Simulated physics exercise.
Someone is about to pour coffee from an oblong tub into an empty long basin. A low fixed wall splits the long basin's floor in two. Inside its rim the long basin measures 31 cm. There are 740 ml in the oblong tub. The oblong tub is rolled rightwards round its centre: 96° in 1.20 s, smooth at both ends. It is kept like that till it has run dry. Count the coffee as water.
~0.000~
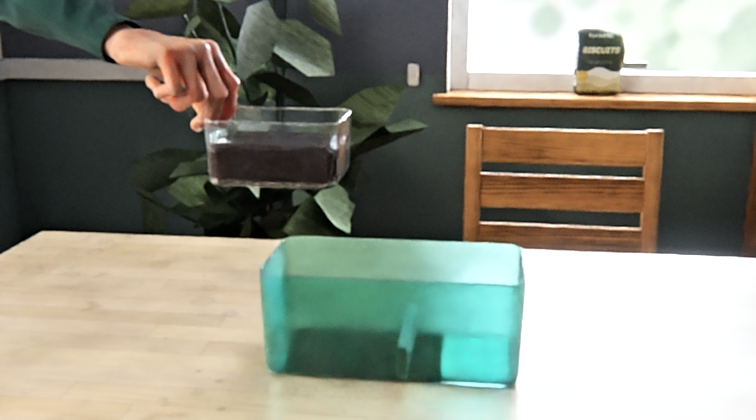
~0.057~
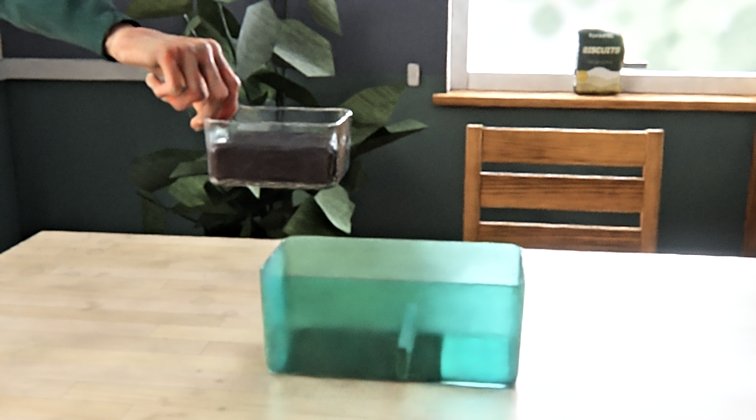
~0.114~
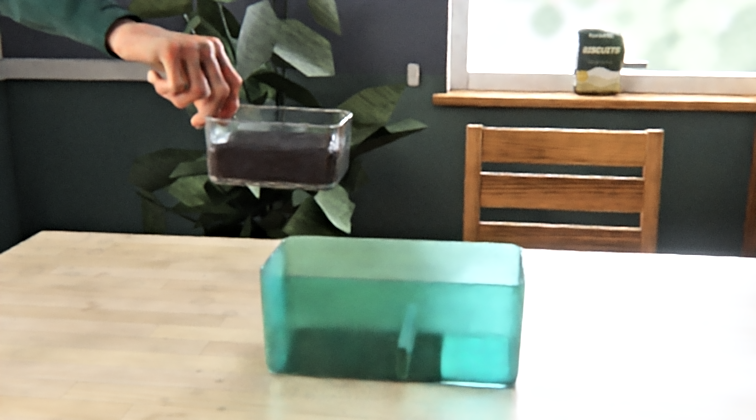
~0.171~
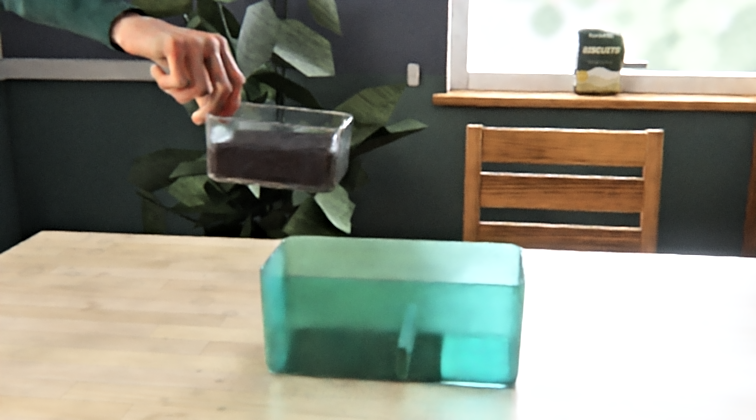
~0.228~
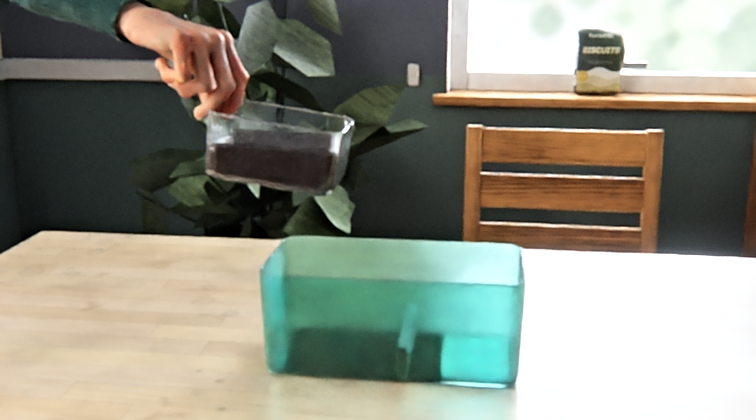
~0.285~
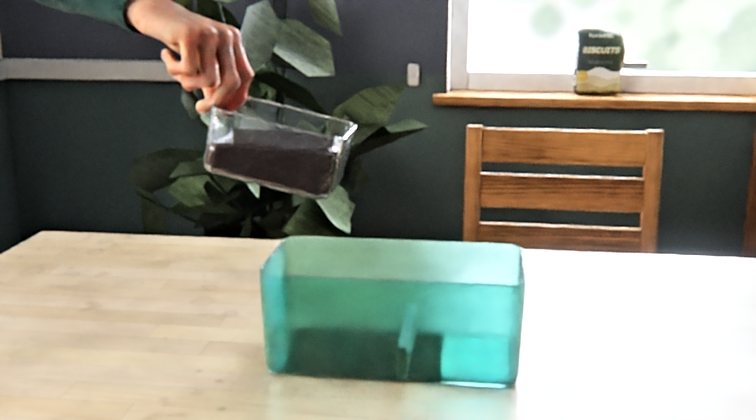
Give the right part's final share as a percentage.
About 37 per cent.
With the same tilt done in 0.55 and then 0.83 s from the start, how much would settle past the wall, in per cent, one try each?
First 15, then 25 per cent.
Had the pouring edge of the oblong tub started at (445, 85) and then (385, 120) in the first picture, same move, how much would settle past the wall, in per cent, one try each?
First 80, then 70 per cent.
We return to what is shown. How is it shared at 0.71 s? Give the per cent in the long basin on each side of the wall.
Some 10 per cent left and 0 right.
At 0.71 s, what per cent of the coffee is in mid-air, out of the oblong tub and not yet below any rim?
About 30 per cent.
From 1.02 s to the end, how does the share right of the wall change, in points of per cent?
The share moves up, by some 1 per cent.
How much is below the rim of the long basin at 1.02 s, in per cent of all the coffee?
Some 74 per cent.
After 0.71 s the tilt is 62° and 59 per cent is still to pour, 10 is left of the wall and 0 right of it.
After 1.02 s the tilt is 91° and 17 per cent is still to pour, 38 is left of the wall and 36 right of it.
After 1.35 s the tilt is 96° and 3 per cent is still to pour, 58 is left of the wall and 36 right of it.
After 1.70 s the tilt is 96° and 0 per cent is still to pour, 62 is left of the wall and 37 right of it.
In the end 62 per cent lies left of the wall, 37 right of it and 1 outside.
